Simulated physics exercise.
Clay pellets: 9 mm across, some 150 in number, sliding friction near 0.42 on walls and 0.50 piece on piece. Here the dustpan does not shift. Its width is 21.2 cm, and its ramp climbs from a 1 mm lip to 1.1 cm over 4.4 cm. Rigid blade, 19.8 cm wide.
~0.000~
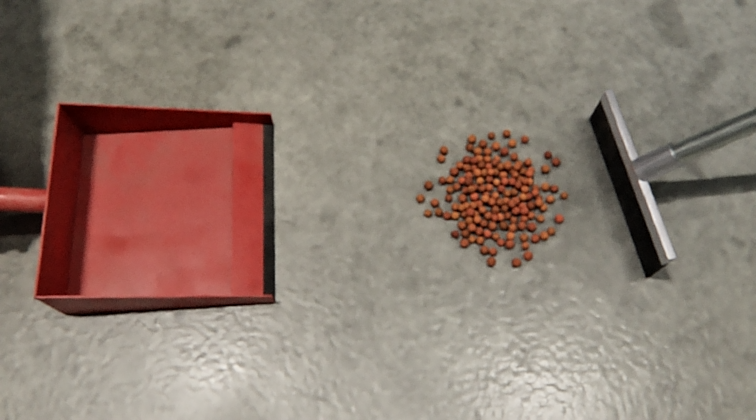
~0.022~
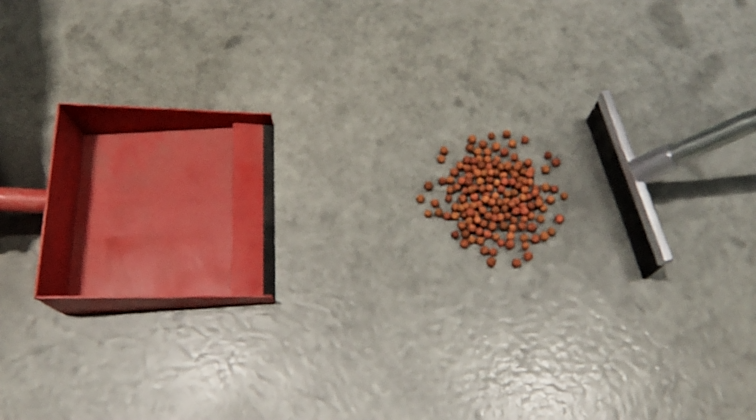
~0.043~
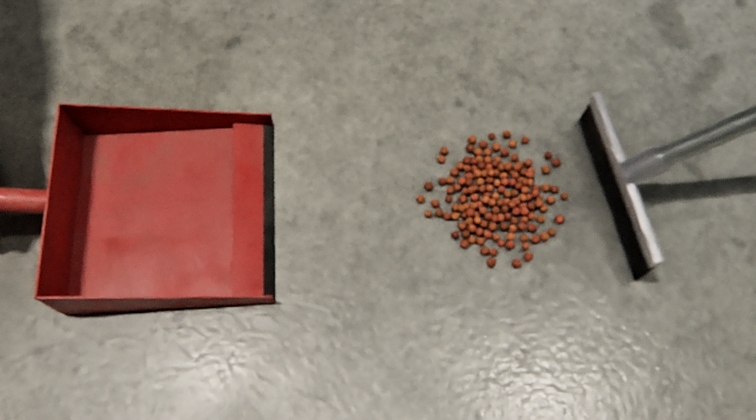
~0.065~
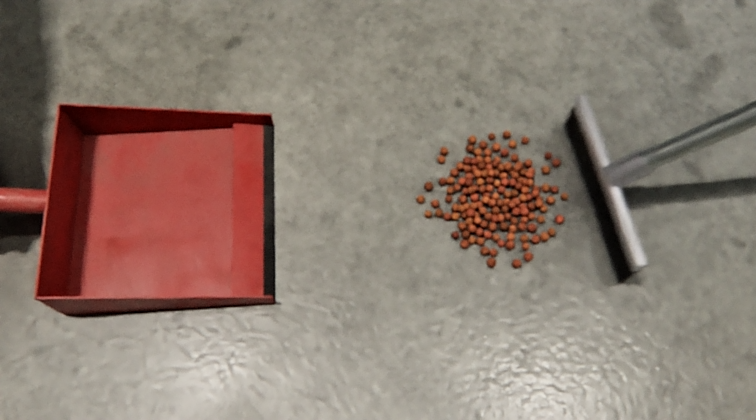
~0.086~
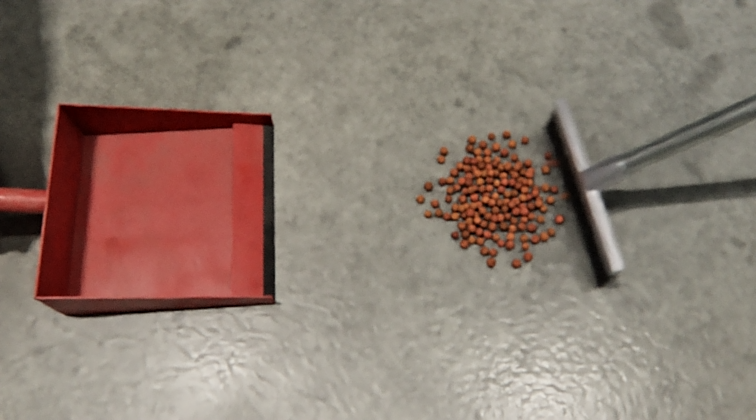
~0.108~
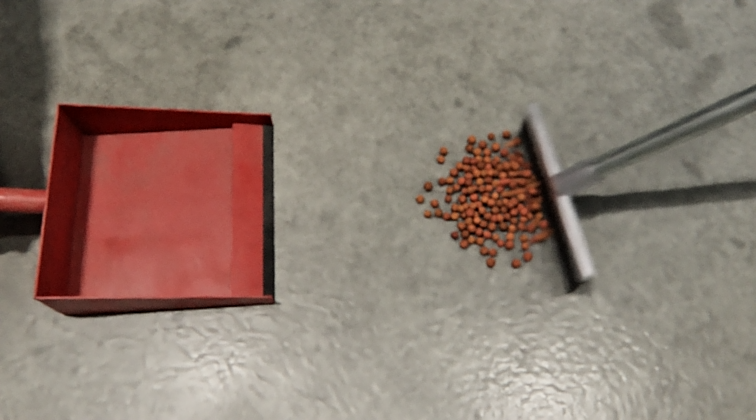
A squeegee slides left across a gray floor and pushes into scattered reddish-brown pellets.
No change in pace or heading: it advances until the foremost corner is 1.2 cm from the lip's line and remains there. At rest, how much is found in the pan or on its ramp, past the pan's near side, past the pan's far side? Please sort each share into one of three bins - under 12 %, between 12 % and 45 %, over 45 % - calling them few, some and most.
Pan: Most. Near side: Some. Far side: Few.
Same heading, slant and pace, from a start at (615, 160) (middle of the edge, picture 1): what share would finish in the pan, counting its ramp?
Estimate: Near 60 %.
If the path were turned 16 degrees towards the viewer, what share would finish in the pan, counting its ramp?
30 %.
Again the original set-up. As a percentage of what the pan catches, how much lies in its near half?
Something like 70 per cent of the catch.
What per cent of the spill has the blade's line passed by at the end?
Some 5 per cent.
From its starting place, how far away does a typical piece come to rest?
That distance is close to 38 cm.
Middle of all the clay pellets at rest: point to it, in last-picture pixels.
Resting centre estimate: Around (140, 261).
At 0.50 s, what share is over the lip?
It's near 70 percent at that moment.
Then, at 0.22 s, middle of the blade 14 cm from the lip; 0 % over the lip, far side 0 %, near side 10 %.
Then, at 0.29 s, middle of the blade 5 cm from the lip; 5 % over the lip, far side 5 %, near side 15 %.
Then, at 0.50 s, middle of the blade 3 cm from the lip; 70 % over the lip, far side 5 %, near side 20 %.
By 1.3 s all is still; pan 55 %, near side 15 %, far side 5 %, in front of the lip or behind the blade 20 %.
